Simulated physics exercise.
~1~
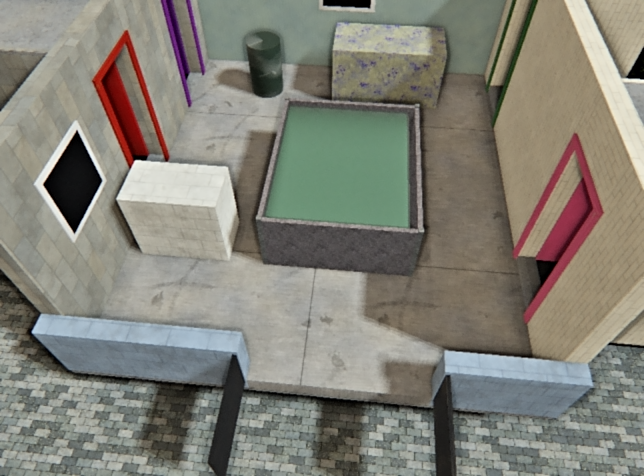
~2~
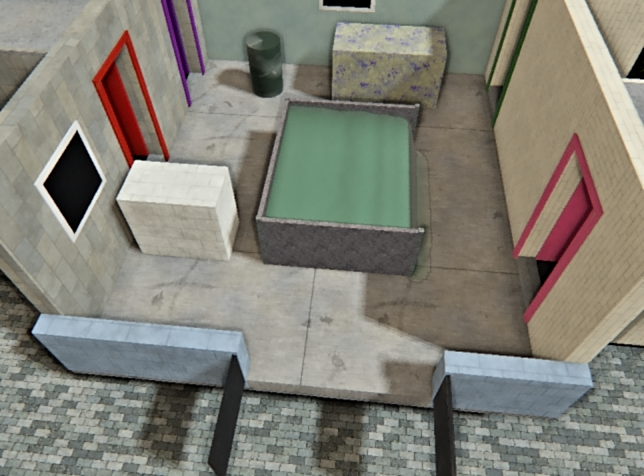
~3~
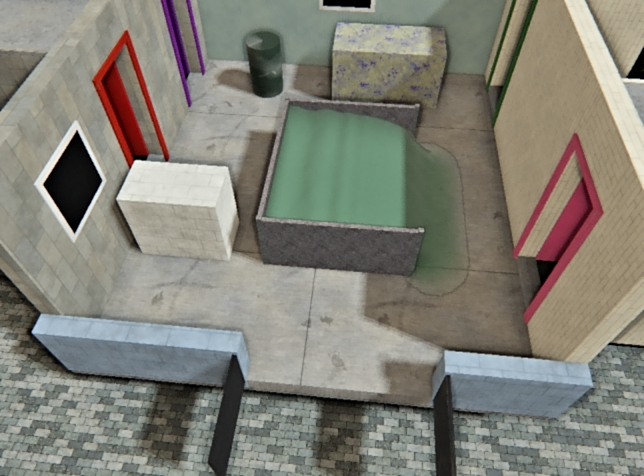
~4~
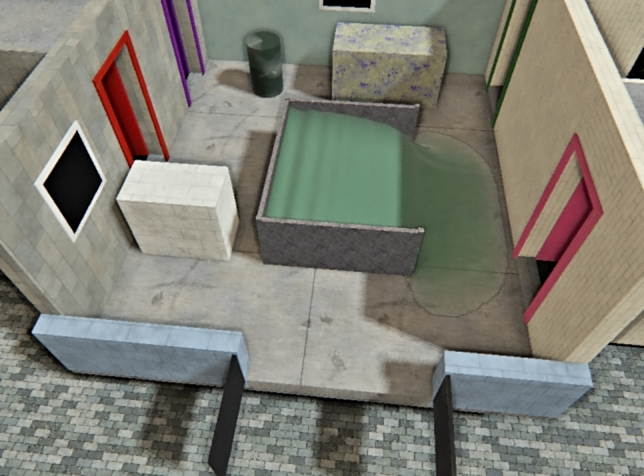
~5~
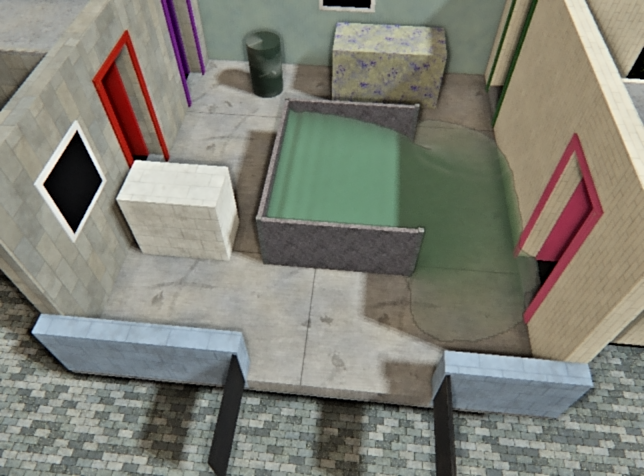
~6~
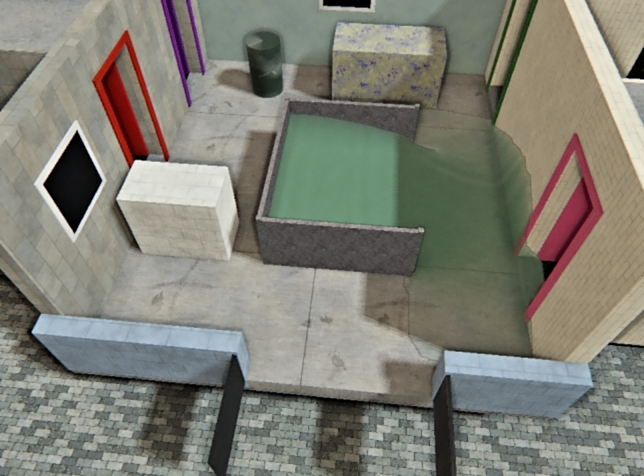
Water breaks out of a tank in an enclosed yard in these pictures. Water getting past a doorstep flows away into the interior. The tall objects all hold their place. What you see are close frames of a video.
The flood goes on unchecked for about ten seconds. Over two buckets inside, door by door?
The purple door is overrun past two buckets; the red door is not overrun past two buckets; the green door is overrun past two buckets; the pink door is overrun past two buckets.
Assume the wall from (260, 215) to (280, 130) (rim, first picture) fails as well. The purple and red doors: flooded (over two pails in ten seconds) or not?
Note - purple door: Past the mark, red door: Past the mark.
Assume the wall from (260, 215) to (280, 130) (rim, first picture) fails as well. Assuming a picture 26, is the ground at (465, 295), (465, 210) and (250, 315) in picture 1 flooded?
Unwetted, unwetted, submerged.
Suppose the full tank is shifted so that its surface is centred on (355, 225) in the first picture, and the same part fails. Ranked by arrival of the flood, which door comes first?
I'd go with the pink one.
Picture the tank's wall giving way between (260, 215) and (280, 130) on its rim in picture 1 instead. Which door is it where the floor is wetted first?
Answer: The door marked red.
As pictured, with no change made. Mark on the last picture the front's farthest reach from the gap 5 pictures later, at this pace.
Somewhere close to (481, 79).
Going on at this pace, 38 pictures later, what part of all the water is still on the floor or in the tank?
Some 76 per cent.
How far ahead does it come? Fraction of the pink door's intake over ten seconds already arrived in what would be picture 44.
Around 95 in a hundred.
A moment on, water covers 30 % of the floor; the purple door not reached, the red door not reached, the green door wet at the sill, nothing in, the pink door far over two buckets in.
Next, water covers 40 % of the floor; the purple door not reached, the red door not reached, the green door wet at the sill, nothing in, the pink door far over two buckets in.
Then, water covers 75 % of the floor; the purple door under two buckets in, the red door not reached, the green door over two buckets in, the pink door far over two buckets in.
Later, water covers 95 % of the floor; the purple door over two buckets in, the red door wet at the sill, nothing in, the green door far over two buckets in, the pink door far over two buckets in.
In the end, water covers 100 % of the floor; the purple door far over two buckets in, the red door wet at the sill, nothing in, the green door far over two buckets in, the pink door far over two buckets in.
